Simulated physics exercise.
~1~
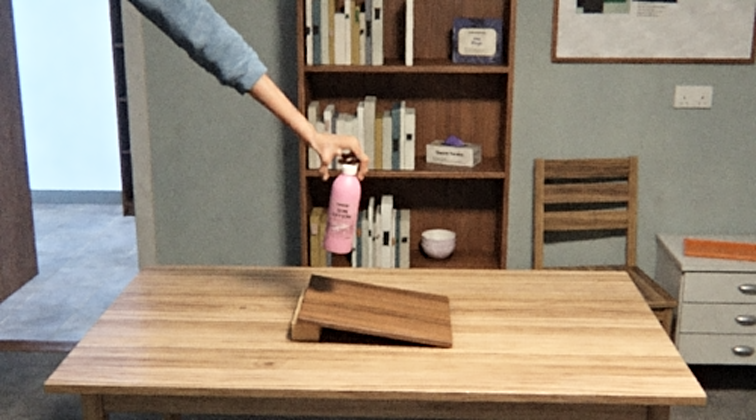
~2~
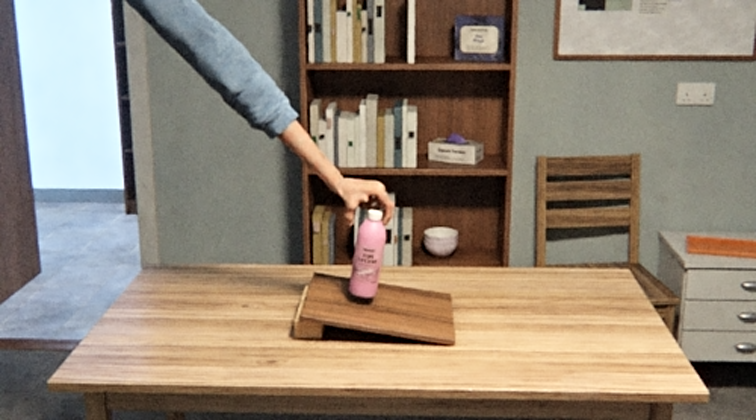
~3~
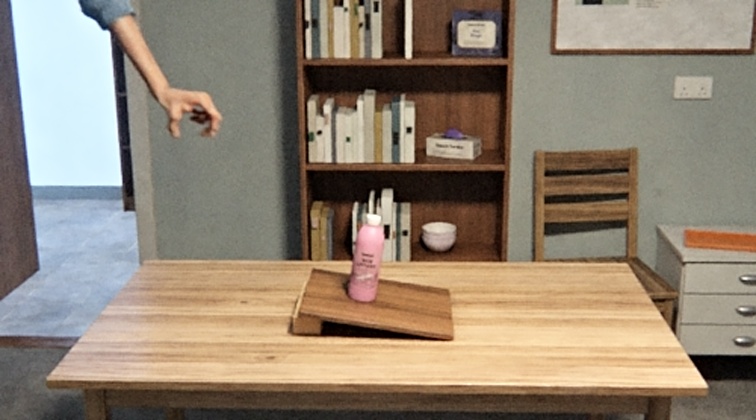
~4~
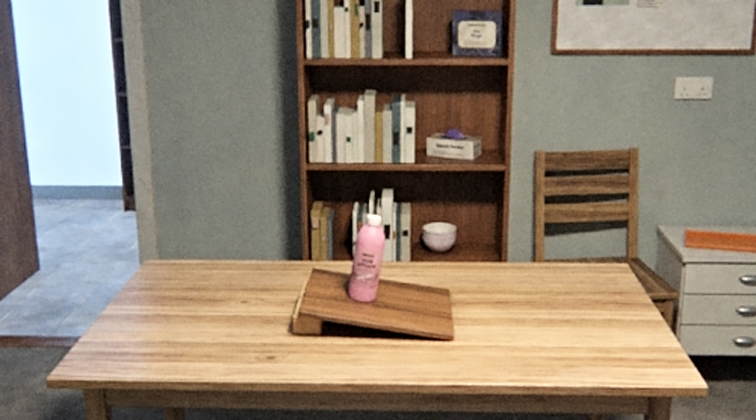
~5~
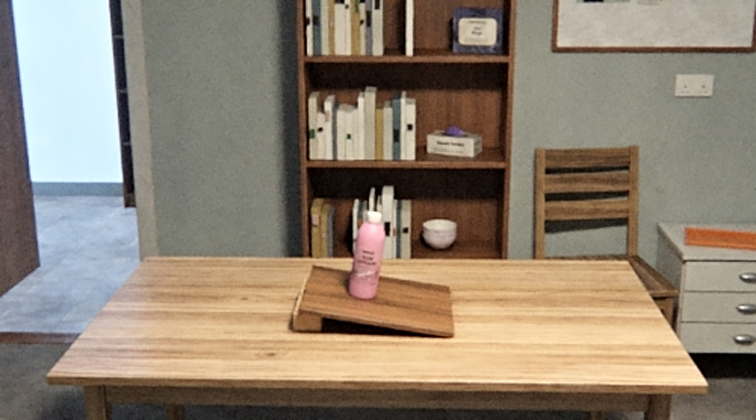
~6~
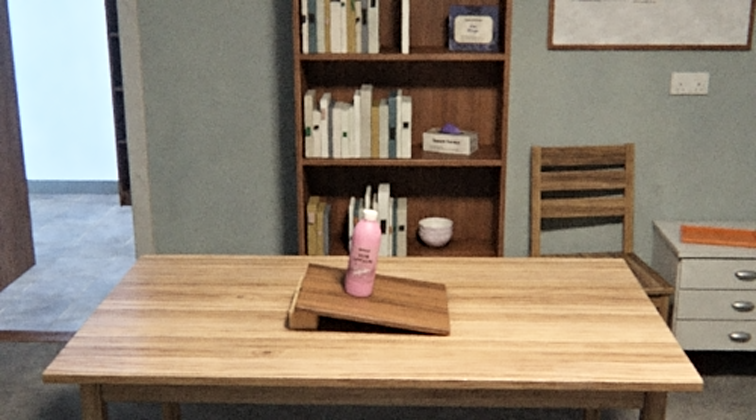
A pink bottle is set on a sloping board by a hand and stays put.
